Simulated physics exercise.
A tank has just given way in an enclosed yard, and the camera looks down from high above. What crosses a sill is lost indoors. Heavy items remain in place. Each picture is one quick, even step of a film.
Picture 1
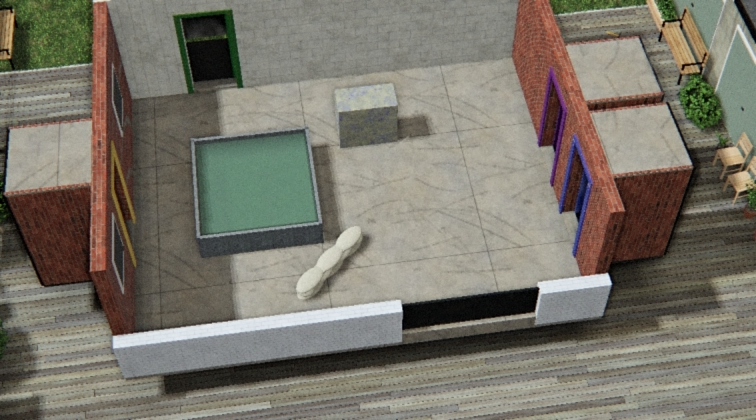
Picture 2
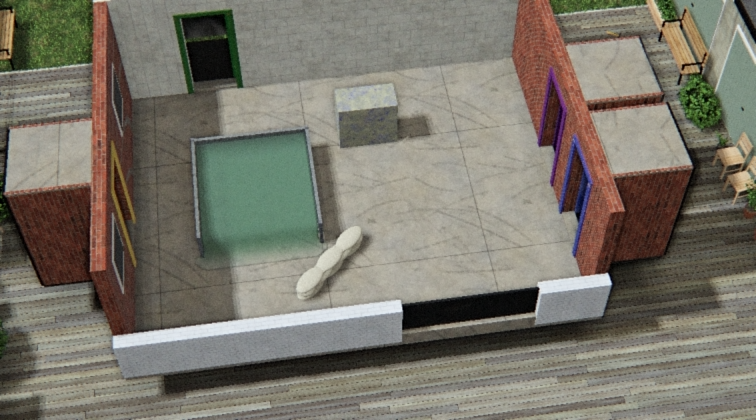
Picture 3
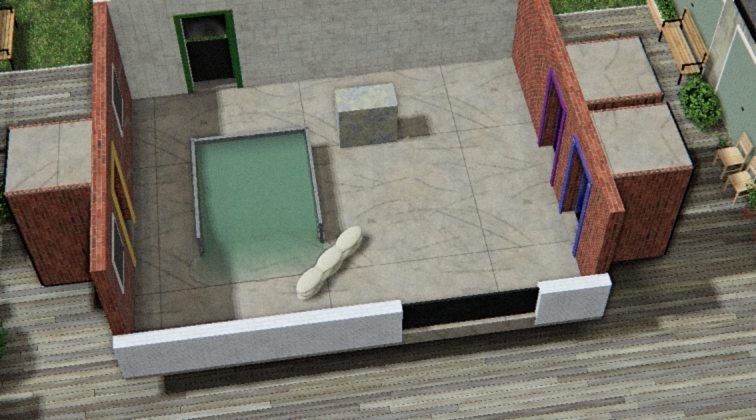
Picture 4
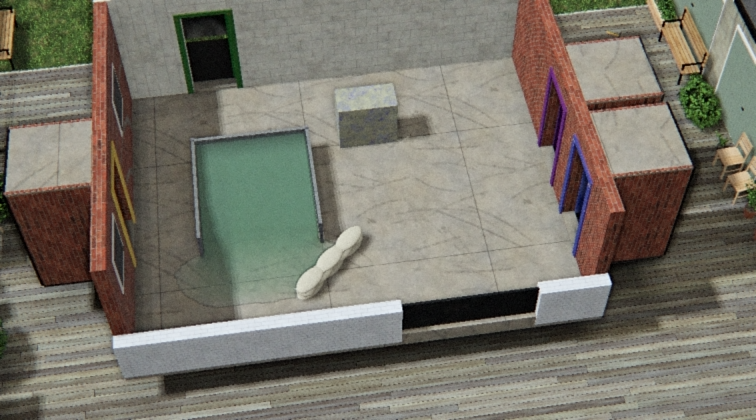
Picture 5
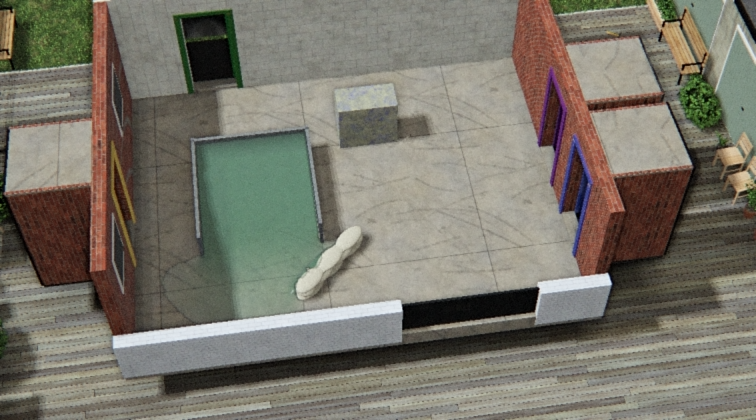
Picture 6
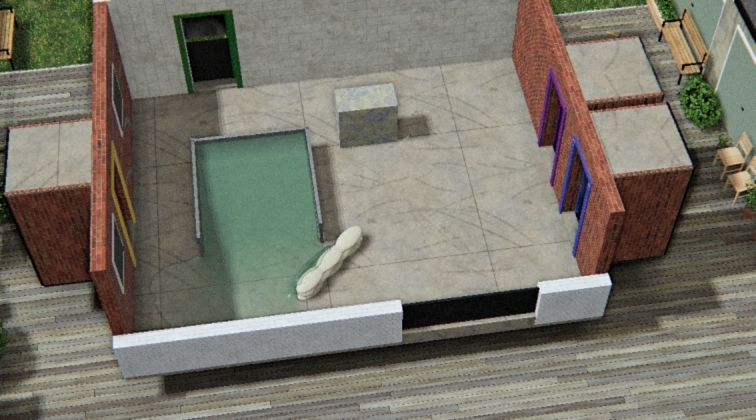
A square tank of green water sits at the left of a paved yard, seen from high above through a still camera. Brick walls with coloured doorways flank it, with a grey block behind, a pale lumpy object to its right and a low white wall in front. The tank's near side disappears, and water pours forward across the floor, its leading edge passing out of sight behind the white wall.
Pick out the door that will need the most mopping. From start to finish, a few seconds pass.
I would pick the green door.
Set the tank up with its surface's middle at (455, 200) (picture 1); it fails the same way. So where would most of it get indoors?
Answer: The blue door.
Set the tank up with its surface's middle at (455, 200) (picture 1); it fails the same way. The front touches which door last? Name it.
It's the door marked green.
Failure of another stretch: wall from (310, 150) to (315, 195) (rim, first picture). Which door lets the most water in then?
Answer: The purple-painted one.
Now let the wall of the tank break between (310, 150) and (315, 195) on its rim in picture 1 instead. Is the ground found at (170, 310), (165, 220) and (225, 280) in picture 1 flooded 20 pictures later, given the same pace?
The first spot is left untouched, the second is left untouched, the third is left untouched.
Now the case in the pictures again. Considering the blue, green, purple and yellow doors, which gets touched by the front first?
Answer: The one in yellow.
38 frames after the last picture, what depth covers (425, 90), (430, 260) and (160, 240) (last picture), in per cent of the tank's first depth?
Around 0, 4 and 18 percent, in that order.
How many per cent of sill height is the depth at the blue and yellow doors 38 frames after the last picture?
In order: Roughly 110 % and 80 %.
A moment on, water covers 15 % of the floor; blue door not reached, yellow door not reached, green door not reached, purple door not reached.
Next, water covers 25 % of the floor; blue door not reached, yellow door not reached, green door not reached, purple door not reached.
Then, water covers 50 % of the floor; blue door not reached, yellow door wet at the sill, nothing in, green door not reached, purple door not reached.
Later, water covers 75 % of the floor; blue door a trickle in, yellow door wet at the sill, nothing in, green door some in, purple door wet at the sill, nothing in.
In the end, water covers 95 % of the floor; blue door a trickle in, yellow door wet at the sill, nothing in, green door some in, purple door a trickle in; the green door has let in the most.
